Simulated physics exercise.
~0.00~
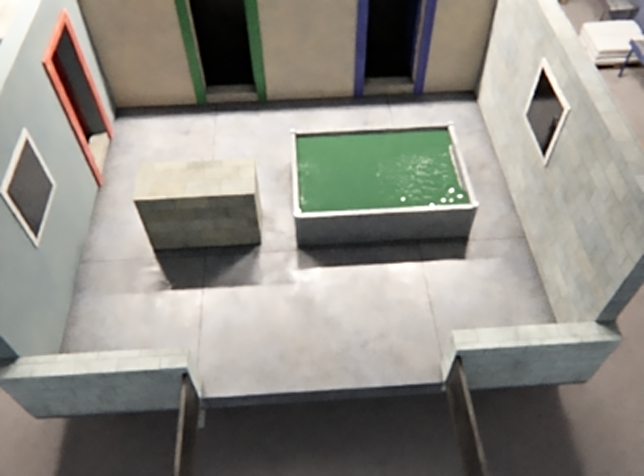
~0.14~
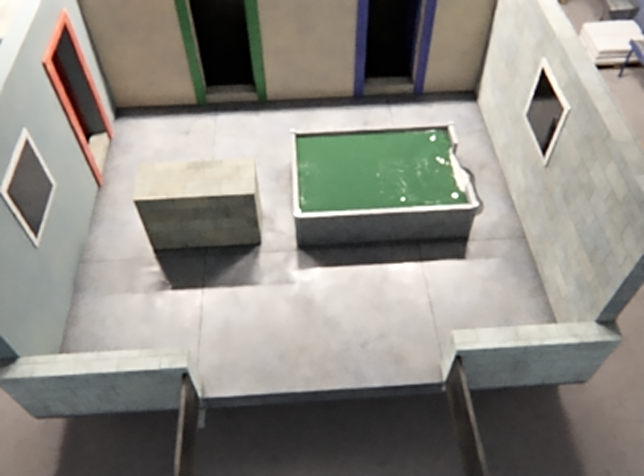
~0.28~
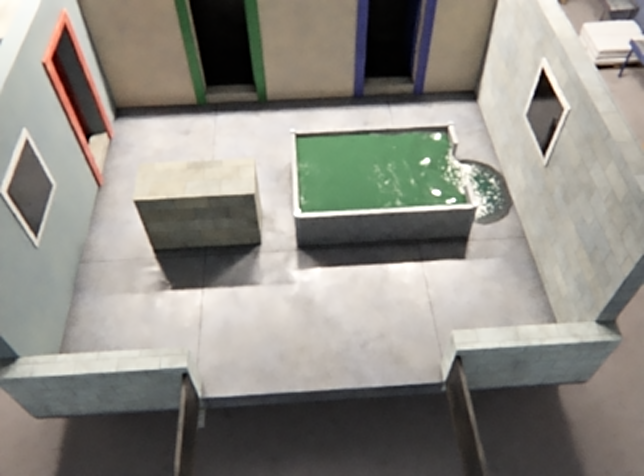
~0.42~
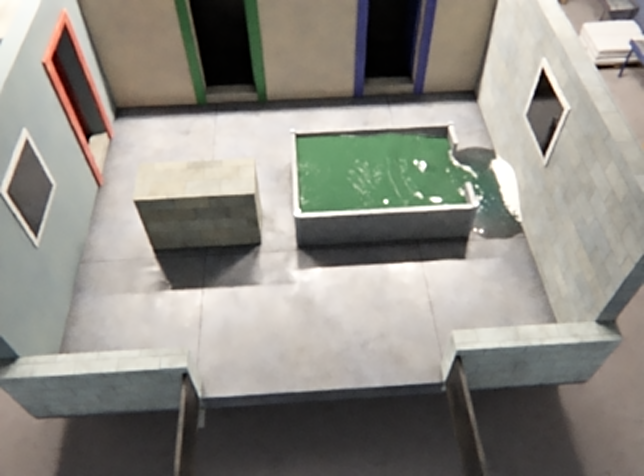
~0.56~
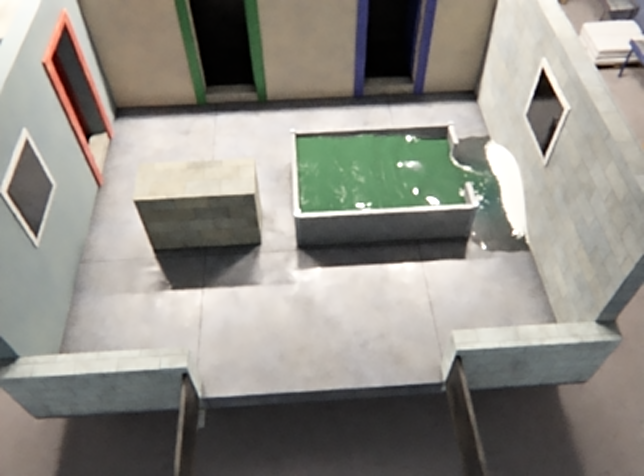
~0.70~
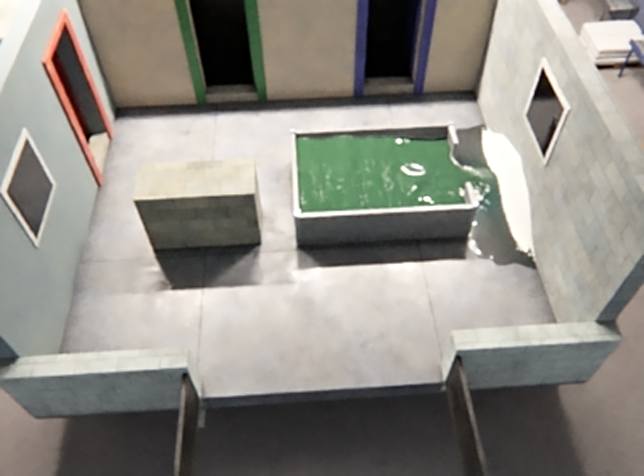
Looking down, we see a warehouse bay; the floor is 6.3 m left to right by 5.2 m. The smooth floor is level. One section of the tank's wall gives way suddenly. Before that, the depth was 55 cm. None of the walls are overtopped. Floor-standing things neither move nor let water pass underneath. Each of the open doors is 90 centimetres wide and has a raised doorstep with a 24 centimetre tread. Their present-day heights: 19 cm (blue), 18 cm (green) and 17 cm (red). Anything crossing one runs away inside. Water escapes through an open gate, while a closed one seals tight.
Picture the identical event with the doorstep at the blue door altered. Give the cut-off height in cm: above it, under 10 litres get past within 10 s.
The cut-off is roughly 10.5 cm.
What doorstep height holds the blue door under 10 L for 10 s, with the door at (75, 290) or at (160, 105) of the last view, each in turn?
You'd want about 6.5 cm there first, then about 6.5 cm.
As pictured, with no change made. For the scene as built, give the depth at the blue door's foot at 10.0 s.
It stands about 5.5 centimetres deep.
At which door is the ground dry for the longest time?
It's the red door.
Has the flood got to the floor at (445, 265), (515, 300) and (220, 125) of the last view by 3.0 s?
Point 1: Awash; point 2: Awash; point 3: Bone dry.
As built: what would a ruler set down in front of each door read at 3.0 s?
Before blue it's 14 cm, before green 1 cm, before red 0 cm.
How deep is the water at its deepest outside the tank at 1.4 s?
About 42 cm.
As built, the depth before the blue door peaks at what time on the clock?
That happens close to 2.6 s on the clock.
After 1.4 s water covers 15 % of the floor, deepest (42 cm) near (500, 194); it has not reached the blue door.
After 3.0 s water covers 35 % of the floor, deepest (29 cm) near (500, 194); 14 cm at the blue door, 0 litres in over its 19 cm doorstep.
After 10.0 s water covers 95 % of the floor, deepest (11 cm) near (500, 194); 6 cm at the blue door, 0 litres in over its 19 cm doorstep.
At the blue door as built, the water arrived by 1.7 s and peaked near 15 cm at 2.6 s.
With a doorstep of 8.5 cm, 22 litres would have come in within the 10 s; with 11.5 cm, 6 litres. So under 10 litres takes about 10.5 cm.
